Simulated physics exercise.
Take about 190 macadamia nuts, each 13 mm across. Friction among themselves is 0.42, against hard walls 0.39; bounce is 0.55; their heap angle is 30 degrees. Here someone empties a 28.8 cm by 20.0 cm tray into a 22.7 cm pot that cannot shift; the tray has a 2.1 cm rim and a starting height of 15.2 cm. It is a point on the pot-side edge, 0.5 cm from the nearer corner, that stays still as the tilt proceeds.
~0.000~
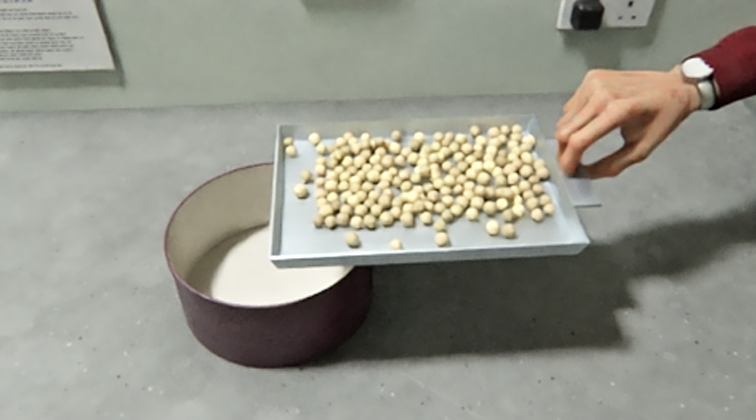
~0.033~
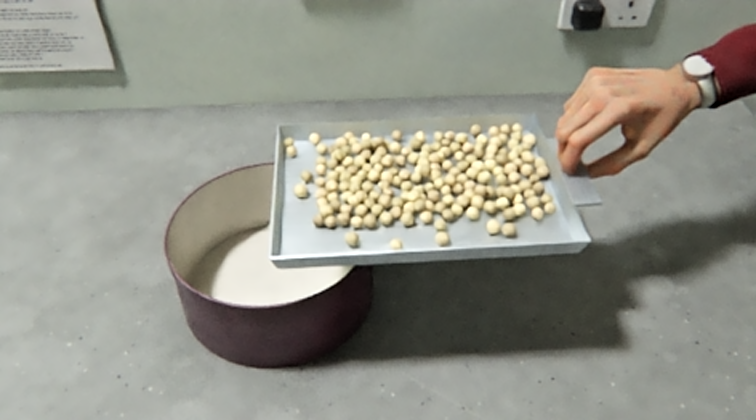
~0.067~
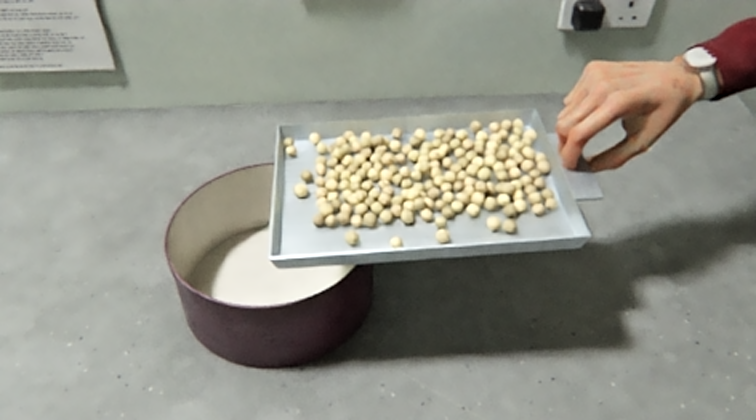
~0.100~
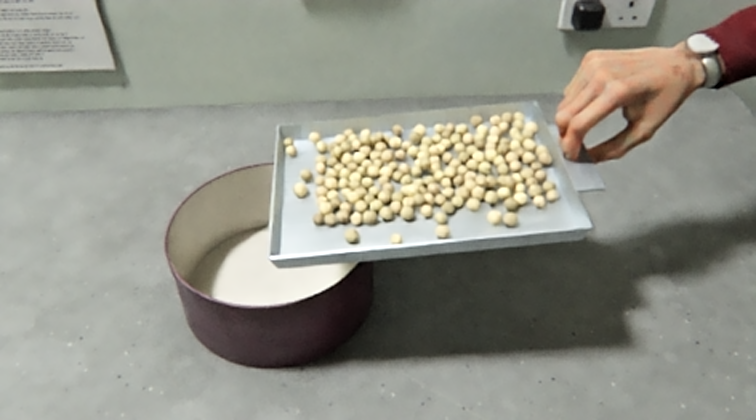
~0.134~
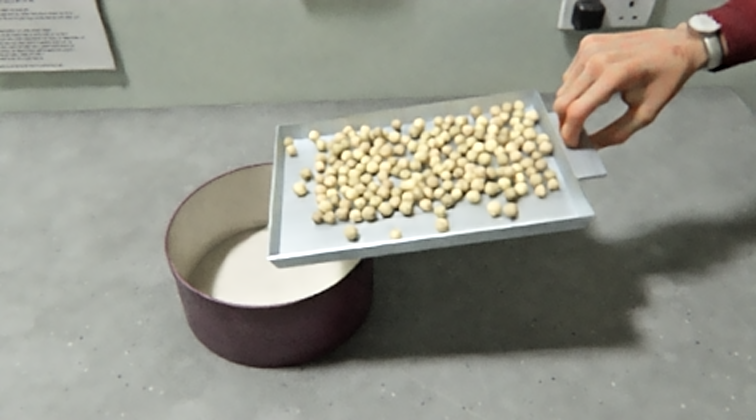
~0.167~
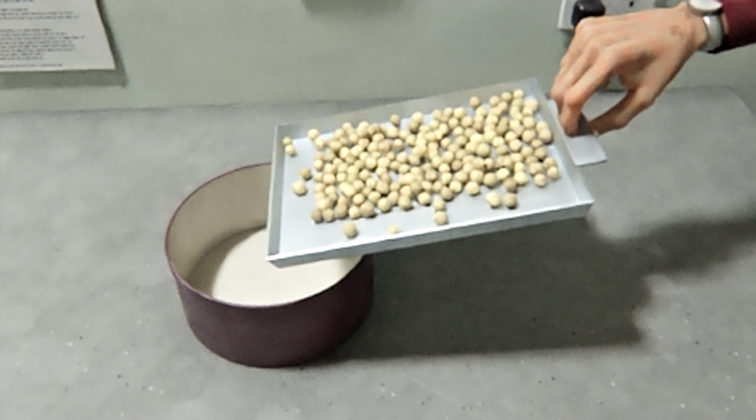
A shallow metal tray of small, round, pale nuts, its left end over a dark purple pot on a grey counter, stays nearly level at first, then tilts slightly as a hand gripping its right end lifts that side.
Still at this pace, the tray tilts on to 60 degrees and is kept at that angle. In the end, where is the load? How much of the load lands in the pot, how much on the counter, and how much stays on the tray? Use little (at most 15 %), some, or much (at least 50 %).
Pot - some, counter - little, left on the tray - much.
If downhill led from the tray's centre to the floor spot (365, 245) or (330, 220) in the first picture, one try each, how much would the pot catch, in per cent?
First try: About 5 percent; second try: About 25 percent.
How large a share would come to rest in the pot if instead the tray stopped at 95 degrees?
The pot would get around 90 per cent.
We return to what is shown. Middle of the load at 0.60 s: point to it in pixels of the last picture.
Expected load position: Near (313, 143).
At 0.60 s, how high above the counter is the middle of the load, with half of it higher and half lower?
The halfway mark is near 22 cm.
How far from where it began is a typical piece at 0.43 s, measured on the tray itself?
I'd say close to 4 centimetres.
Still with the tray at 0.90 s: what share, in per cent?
Close to 75 in a hundred.
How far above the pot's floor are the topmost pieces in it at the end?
It stands at some 1.5 cm.
Then, at 0.43 s, tilt 35 degrees; the tray holds 100 %, the pot 0 %.
After 0.60 s, tilt 52 degrees; the tray holds 100 %, the pot 0 %.
Then, at 0.90 s, tilt 60 degrees; the tray holds 75 %, the pot 20 %.
In the end, at 2.1 s, pot 30 %, counter 5 %, tray 60 %.
